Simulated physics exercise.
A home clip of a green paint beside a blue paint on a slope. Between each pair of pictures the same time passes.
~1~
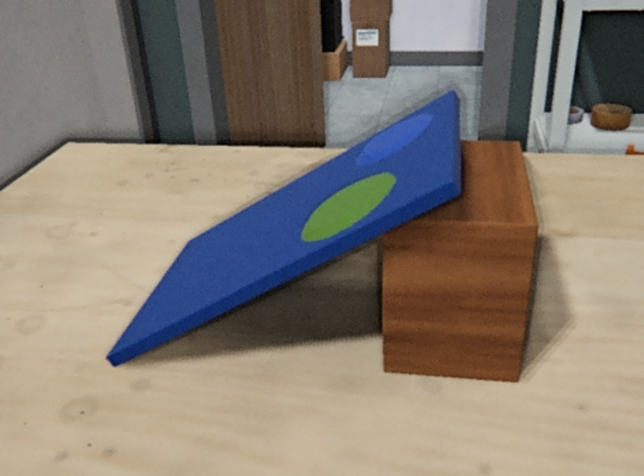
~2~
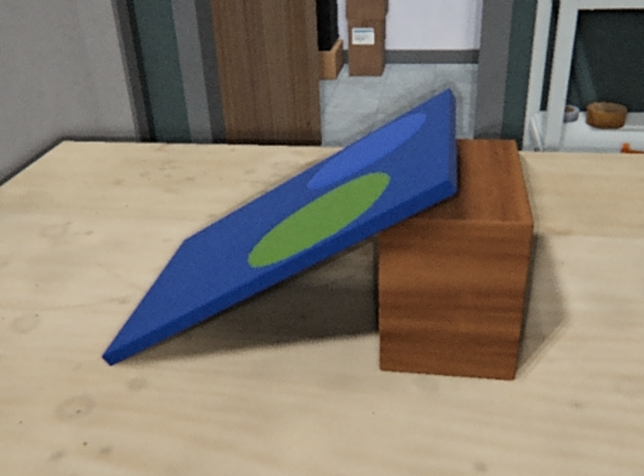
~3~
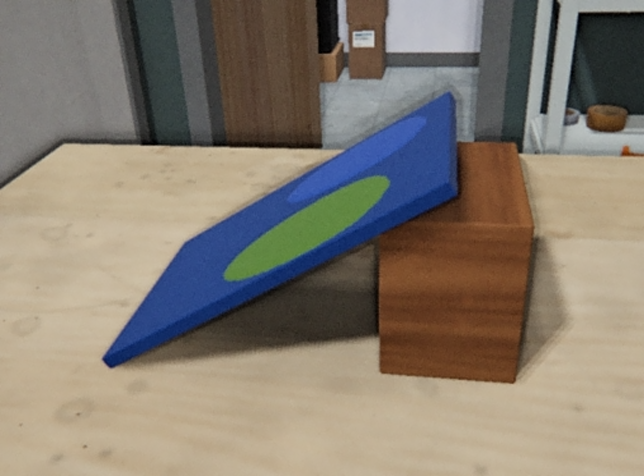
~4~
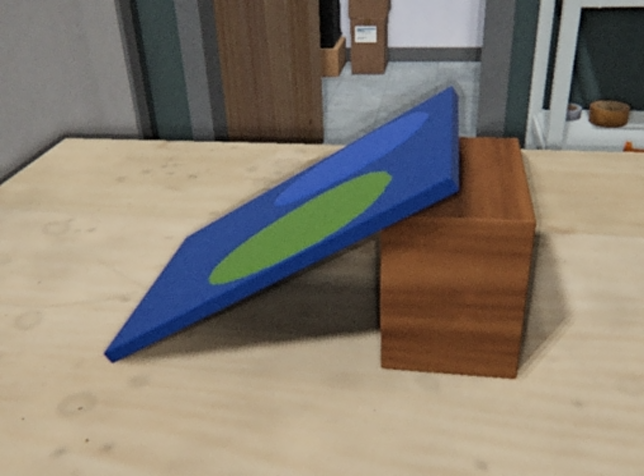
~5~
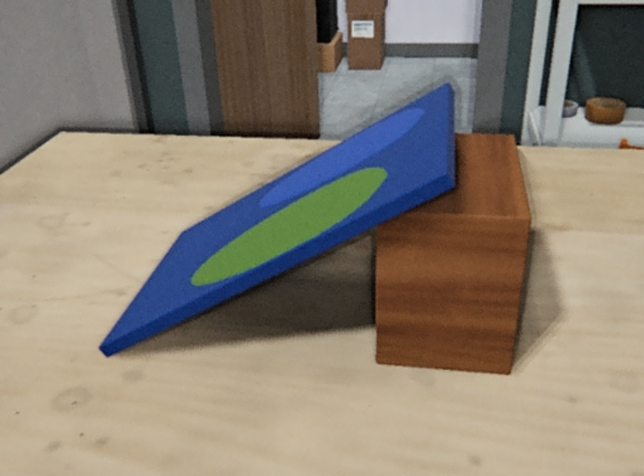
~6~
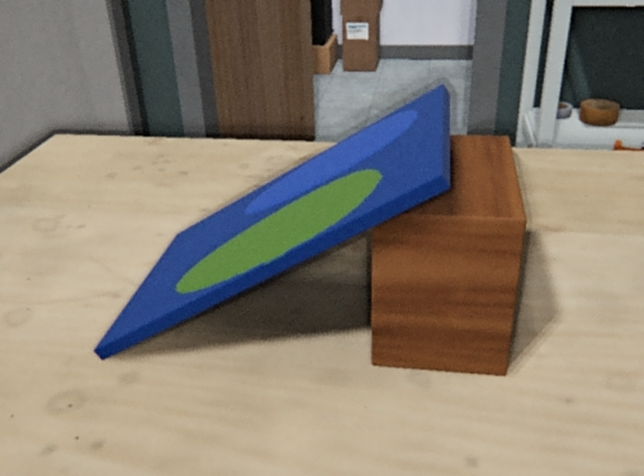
The footage shows a green paint patch and a blue paint patch side by side on a blue board sloping against a wooden block; both stretch down the slope toward the lower left, quickly at first, then more slowly.
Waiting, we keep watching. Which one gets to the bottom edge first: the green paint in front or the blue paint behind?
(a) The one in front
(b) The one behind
The answer is a.
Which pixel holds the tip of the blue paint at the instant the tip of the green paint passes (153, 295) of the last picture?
Tip estimate: Near (222, 221) px.
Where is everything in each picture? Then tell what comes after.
Tip of the green paint half way down; tip of the blue paint (368, 152) a quarter of the way down, in the first picture.
Tip of the green paint (261, 247) half way down; tip of the blue paint half way down, in the second picture.
Tip of the green paint three quarters of the way down; tip of the blue paint (295, 192) half way down, in the third picture.
Tip of the green paint (221, 267) three quarters of the way down; tip of the blue paint half way down, in the fourth picture.
Tip of the green paint three quarters of the way down; tip of the blue paint (266, 197) half way down, in the fifth picture.
Tip of the green paint (188, 277) three quarters of the way down; tip of the blue paint three quarters of the way down, in the sixth picture.
Shortly, the green paint is close to the edge; the blue paint is three quarters of the way down.
At the finish, the green paint is at the low edge; the blue paint is three quarters of the way down.
